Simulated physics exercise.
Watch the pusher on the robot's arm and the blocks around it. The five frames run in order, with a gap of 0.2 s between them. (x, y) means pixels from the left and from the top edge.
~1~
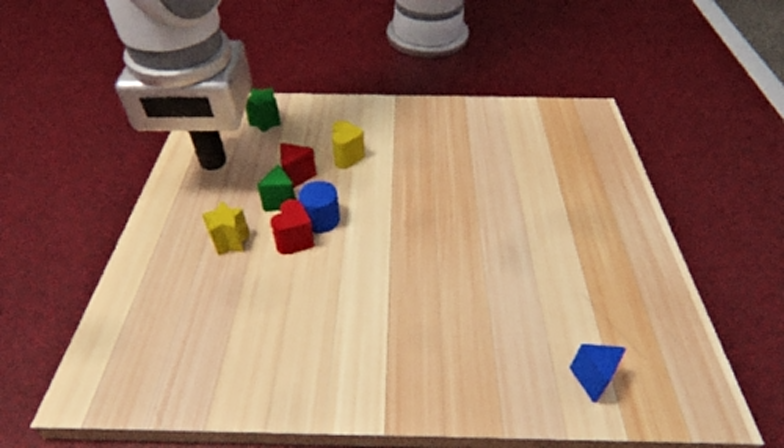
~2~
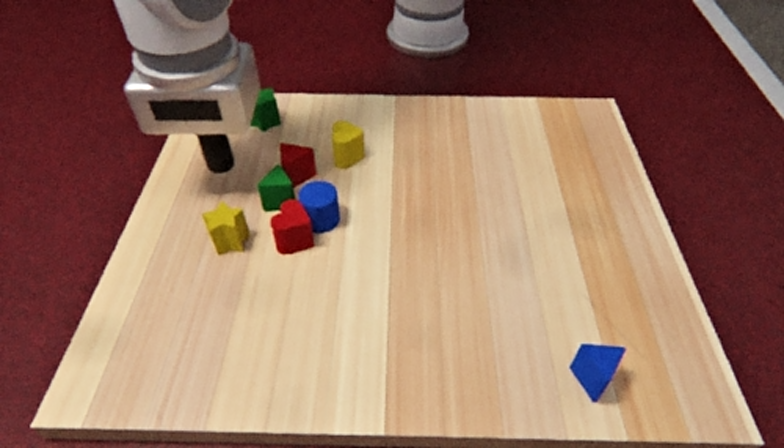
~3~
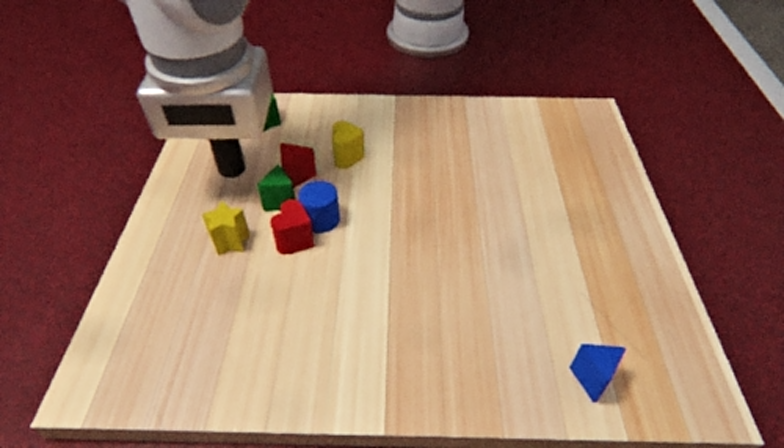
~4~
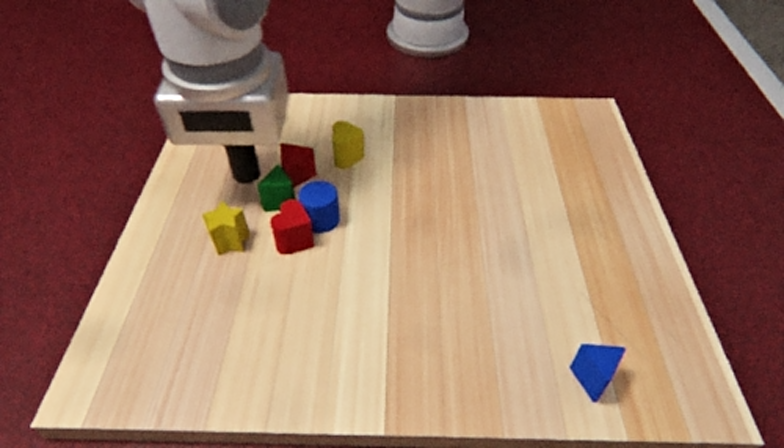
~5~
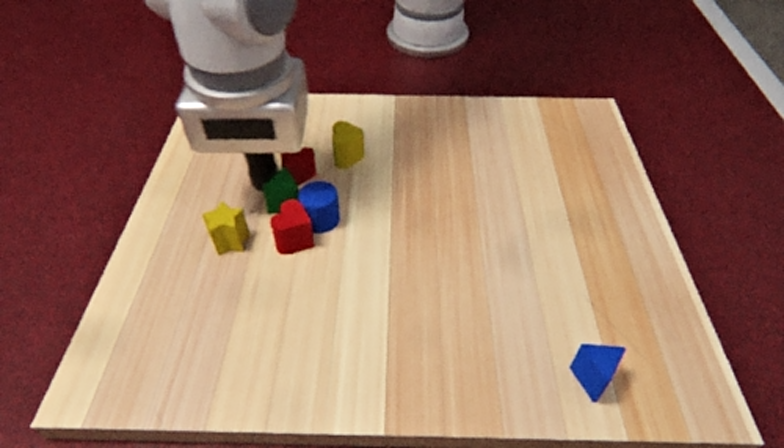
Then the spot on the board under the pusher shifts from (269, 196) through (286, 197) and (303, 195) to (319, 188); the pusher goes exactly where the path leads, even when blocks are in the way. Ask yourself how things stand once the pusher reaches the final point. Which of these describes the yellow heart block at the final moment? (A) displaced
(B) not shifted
B - not shifted.
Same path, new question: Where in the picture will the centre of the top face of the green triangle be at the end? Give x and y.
Pixel (299, 187).
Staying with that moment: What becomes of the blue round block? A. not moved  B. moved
It's B.
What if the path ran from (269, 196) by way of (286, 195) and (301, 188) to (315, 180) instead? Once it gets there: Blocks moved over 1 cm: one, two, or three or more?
Total: Two.
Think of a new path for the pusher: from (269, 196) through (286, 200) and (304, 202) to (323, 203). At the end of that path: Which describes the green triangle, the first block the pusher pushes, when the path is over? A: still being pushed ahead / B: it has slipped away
It's B.
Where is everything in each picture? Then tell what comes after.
The first picture shows pusher's lower end at (214, 163); green triangle at (276, 177); red triangle at (292, 151); blue round block at (318, 193); yellow heart block at (345, 131).
The second picture shows pusher at (221, 166); blocks still.
The third picture shows pusher at (232, 170); blocks still.
The fourth picture shows pusher at (247, 176); blocks still.
The fifth picture shows pusher at (266, 183); green triangle at (281, 179); red triangle partly hidden; blue round block at (318, 193); yellow heart block at (345, 131).
The first path, step by step. Halfway along, pusher at (293, 184); green triangle at (299, 187), turned 55° clockwise; red triangle at (299, 150), turned 35° anticlockwise; blue round block at (324, 199).
At the end, pusher at (317, 175); green triangle at (299, 187), turned 55° clockwise; red triangle at (310, 146), turned 90° anticlockwise; blue round block at (324, 199); yellow heart block still.
